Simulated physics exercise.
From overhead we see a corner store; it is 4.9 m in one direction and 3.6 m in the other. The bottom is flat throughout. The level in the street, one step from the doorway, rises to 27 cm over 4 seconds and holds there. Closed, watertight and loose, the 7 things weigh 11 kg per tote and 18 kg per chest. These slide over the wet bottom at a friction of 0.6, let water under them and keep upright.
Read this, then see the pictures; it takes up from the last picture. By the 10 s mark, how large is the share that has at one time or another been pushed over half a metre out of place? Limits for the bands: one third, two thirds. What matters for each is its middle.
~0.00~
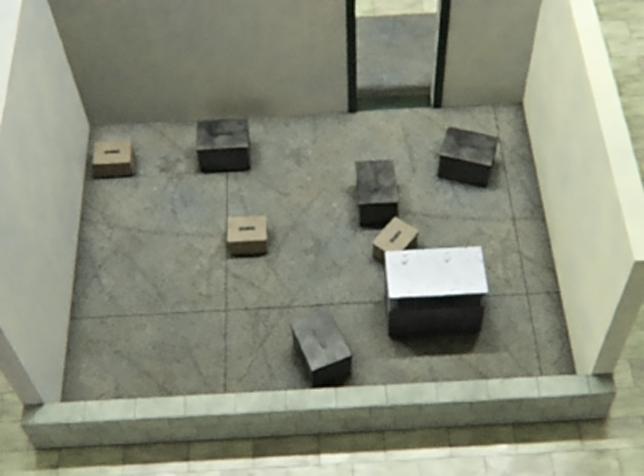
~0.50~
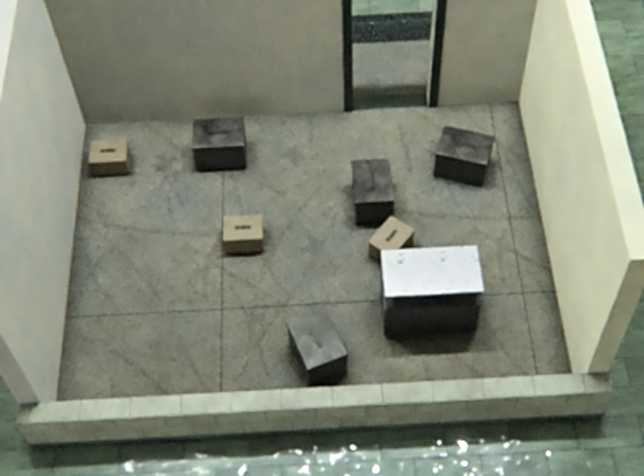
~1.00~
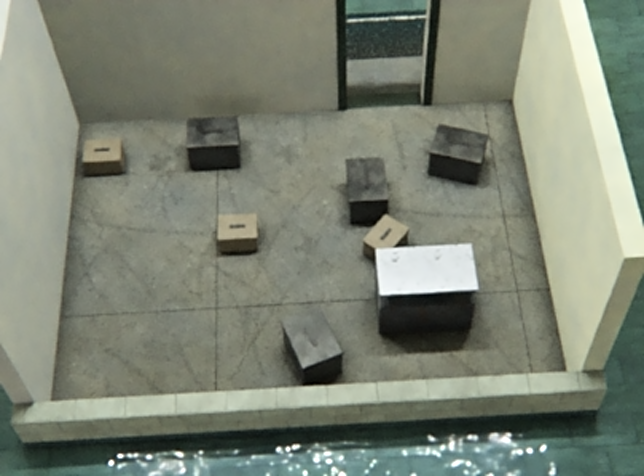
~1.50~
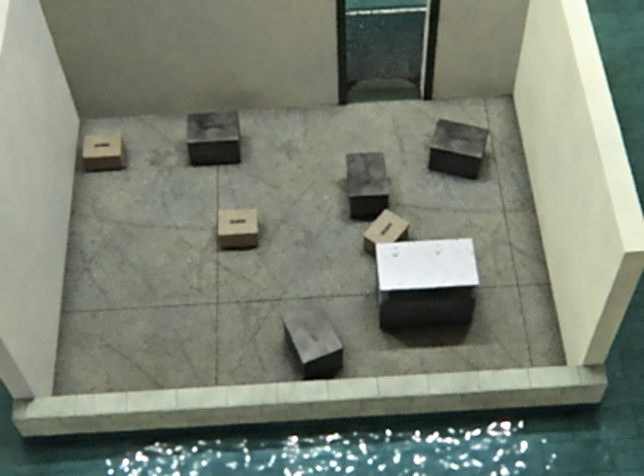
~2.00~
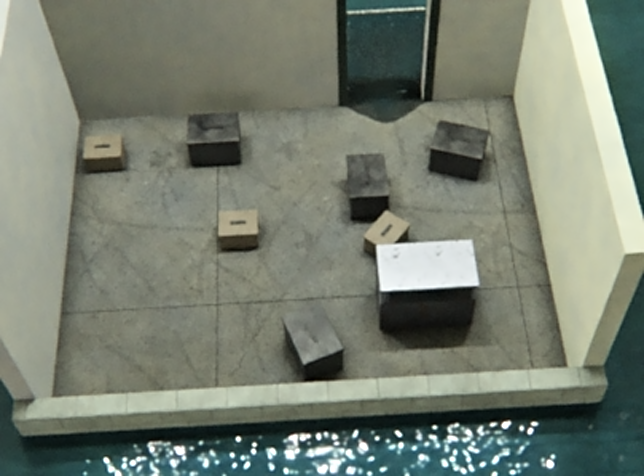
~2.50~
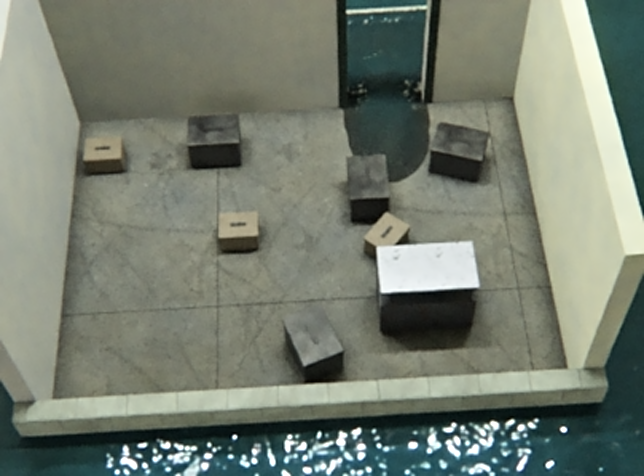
Band: Middle, one third to two thirds.
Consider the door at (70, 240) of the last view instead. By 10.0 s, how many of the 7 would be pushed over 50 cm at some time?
In that case the number is 2.
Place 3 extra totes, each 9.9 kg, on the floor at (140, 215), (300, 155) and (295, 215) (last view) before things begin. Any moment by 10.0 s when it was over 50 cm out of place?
One by one, in that order: Below it, below it, below it.
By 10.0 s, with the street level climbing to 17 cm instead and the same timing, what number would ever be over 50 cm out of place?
You'd get 0 in that case.
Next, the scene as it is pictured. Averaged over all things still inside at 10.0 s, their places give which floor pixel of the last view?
Around (253, 255).
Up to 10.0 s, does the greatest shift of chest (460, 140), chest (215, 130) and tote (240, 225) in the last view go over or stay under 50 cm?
Same order as the question: Greater, smaller, smaller.
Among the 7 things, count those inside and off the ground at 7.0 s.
At that moment 1.
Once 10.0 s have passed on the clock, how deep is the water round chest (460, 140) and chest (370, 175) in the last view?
Around 9 cm and 9 cm.
After 3.5 s 0 of 7 are over 50 cm from their spots; 0 afloat.
After 4.5 s 0 of 7 are over 50 cm from their spots; 0 afloat.
After 7.0 s 3 of 7 are over 50 cm from their spots; 1 afloat.
After 10.0 s 4 of 7 are over 50 cm from their spots, and 4 have been at some point; 4 afloat.
